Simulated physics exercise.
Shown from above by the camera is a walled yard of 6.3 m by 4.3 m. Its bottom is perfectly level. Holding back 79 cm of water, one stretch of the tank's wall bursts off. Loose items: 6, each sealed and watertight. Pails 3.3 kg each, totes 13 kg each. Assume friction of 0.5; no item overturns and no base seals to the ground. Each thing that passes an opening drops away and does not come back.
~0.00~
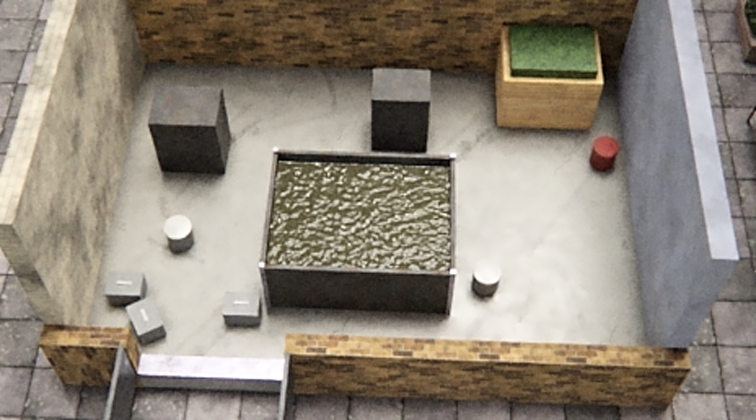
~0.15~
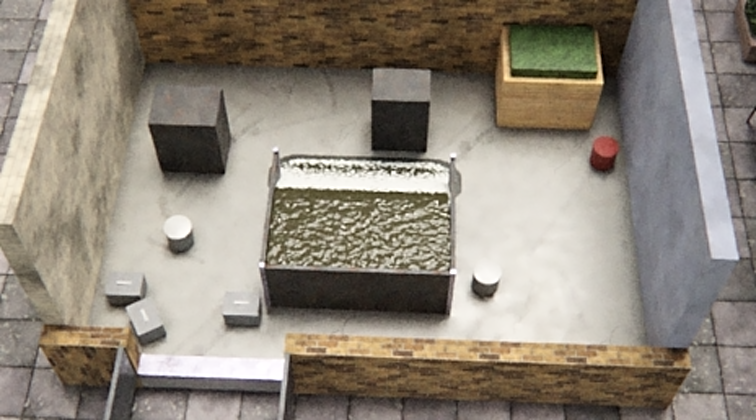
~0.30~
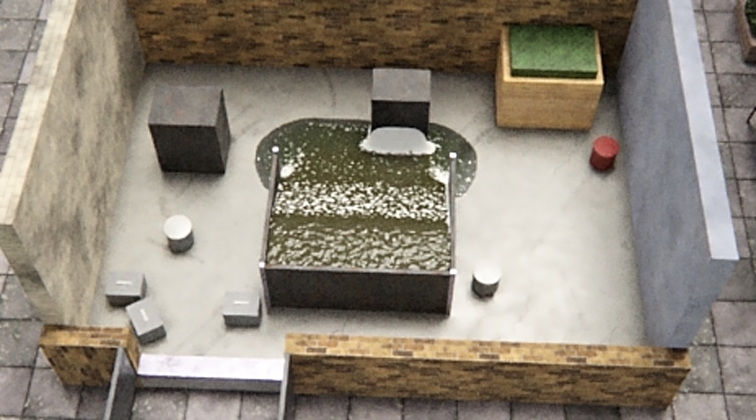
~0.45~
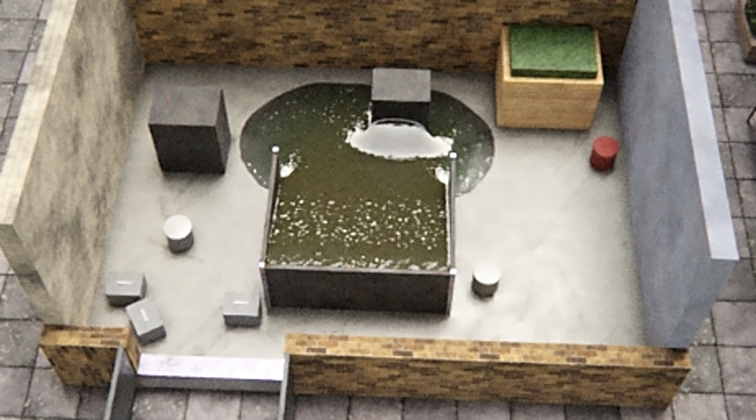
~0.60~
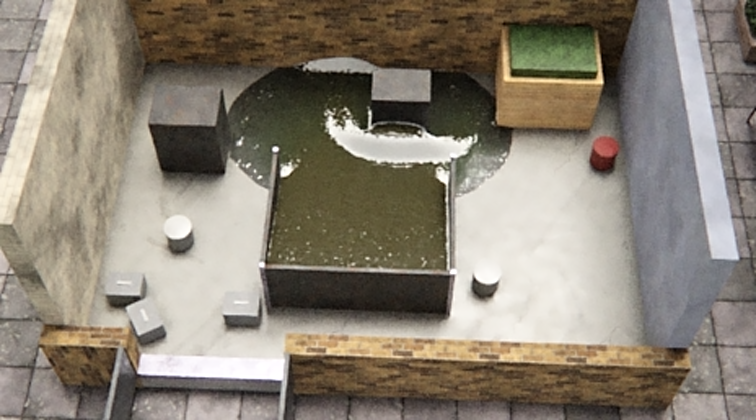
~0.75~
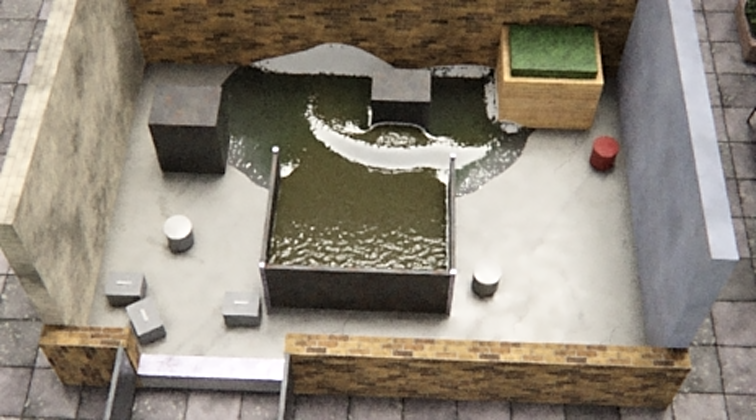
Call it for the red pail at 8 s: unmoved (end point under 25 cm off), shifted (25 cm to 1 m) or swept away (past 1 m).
Swept away.
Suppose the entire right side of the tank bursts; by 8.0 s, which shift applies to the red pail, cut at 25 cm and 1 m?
So, for the red pail: It is carried a long way.
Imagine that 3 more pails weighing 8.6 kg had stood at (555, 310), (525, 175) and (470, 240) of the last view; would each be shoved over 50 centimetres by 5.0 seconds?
Taking them in the order given: Falls short, exceeds it and falls short.
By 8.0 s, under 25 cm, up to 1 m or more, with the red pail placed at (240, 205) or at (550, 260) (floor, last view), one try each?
Order of tries: It is flushed away; it is flushed away.
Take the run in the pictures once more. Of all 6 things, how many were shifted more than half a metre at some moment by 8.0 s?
The number is 5.
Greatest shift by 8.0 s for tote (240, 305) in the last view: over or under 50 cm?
Looking at the run, it comes out shy of the mark.
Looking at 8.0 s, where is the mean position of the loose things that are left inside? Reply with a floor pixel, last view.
Roughly at (310, 297).
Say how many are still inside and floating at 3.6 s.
It comes to 2 of them.
After 1.6 s the red pail is near (620, 162), 0.3 m from its start, afloat; 0 of 6 are out; 1 afloat.
After 3.6 s the red pail is near (559, 324), 2.6 m from its start, afloat; 1 of 6 are out; 2 afloat.
After 5.6 s the red pail is near (427, 323), 3.3 m from its start, afloat; 2 of 6 are out; 3 afloat.
After 8.0 s the red pail has gone out; 3 of 6 are out; 2 afloat.
